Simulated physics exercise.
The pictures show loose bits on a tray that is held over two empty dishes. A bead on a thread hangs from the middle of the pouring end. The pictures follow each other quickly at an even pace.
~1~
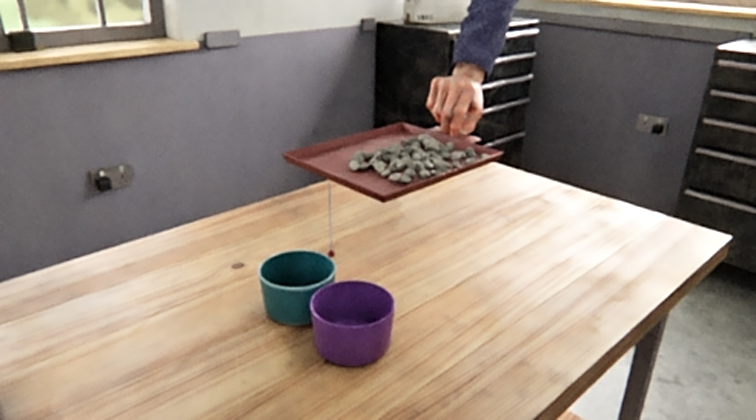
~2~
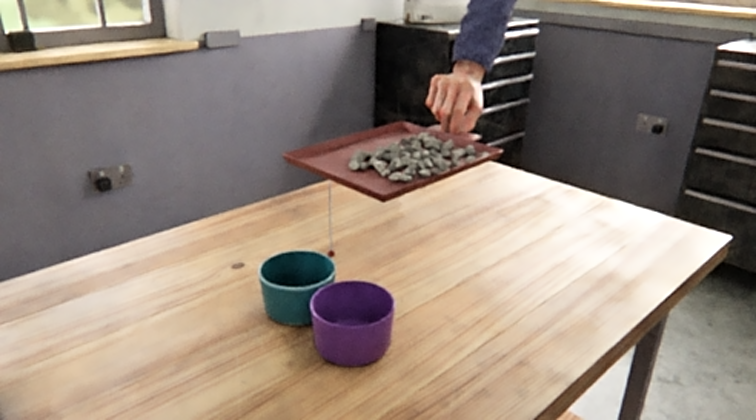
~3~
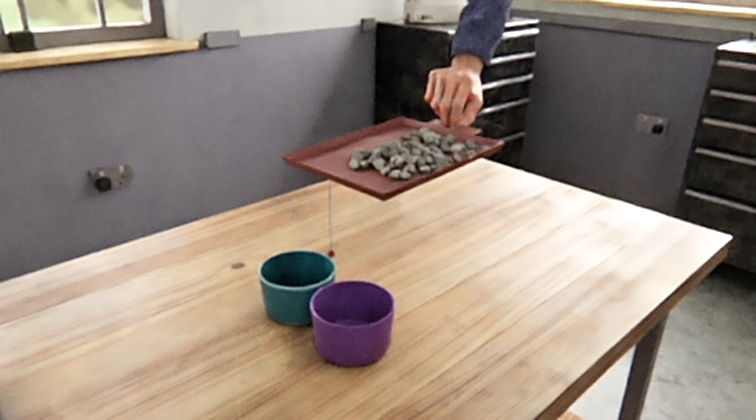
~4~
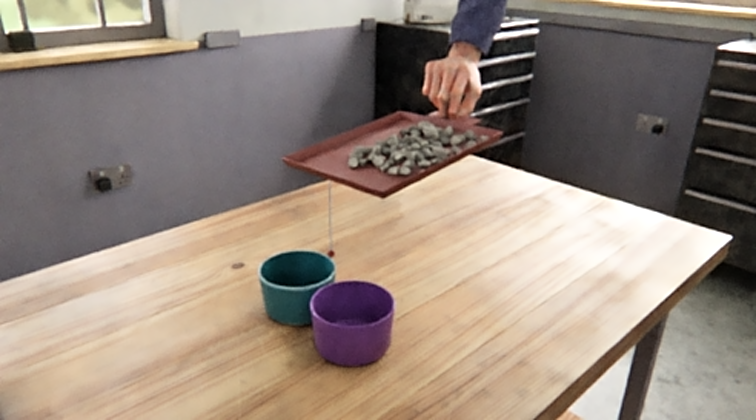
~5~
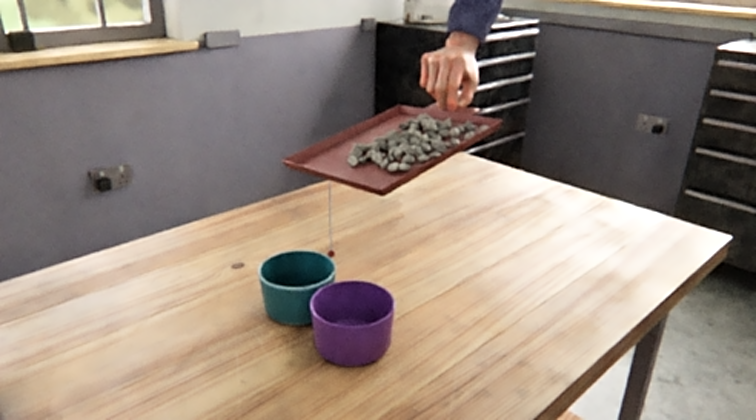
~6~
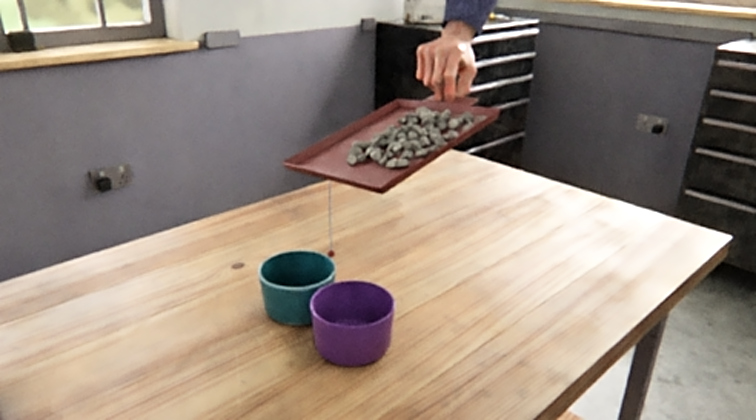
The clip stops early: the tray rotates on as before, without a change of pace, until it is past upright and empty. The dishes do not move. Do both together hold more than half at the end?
Caught overall: Only the smaller part.
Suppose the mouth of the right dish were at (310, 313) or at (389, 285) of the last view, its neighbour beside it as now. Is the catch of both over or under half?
At the first place the smaller part, at the second below a half.
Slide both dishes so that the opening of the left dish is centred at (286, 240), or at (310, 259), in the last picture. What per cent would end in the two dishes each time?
First some 80, then 40 per cent.
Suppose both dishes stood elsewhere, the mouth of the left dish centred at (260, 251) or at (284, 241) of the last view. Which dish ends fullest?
One: Left. Two: Left.
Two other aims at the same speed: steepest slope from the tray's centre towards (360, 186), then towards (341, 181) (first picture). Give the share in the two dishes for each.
In turn 90 and 80 in a hundred.
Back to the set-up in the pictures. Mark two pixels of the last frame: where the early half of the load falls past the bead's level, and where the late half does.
The first part at (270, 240); the rest at (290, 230).
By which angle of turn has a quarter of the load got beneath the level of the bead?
At about 65°.
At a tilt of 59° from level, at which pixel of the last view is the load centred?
At about (311, 165).
Just after the last frame, tray tipped steeply; the larger part on the tray; just a few in the left dish; roughly a quarter in the air.
A moment on, tray tipped right over; roughly a third in the left dish; roughly two thirds outside both; about a tenth in the air.
Further on, tray tipped past a quarter turn; roughly a third in the left dish; roughly two thirds outside both.
When it is over, tray tipped past a quarter turn; not one in the right dish; roughly a third in the left dish; roughly two thirds outside both.
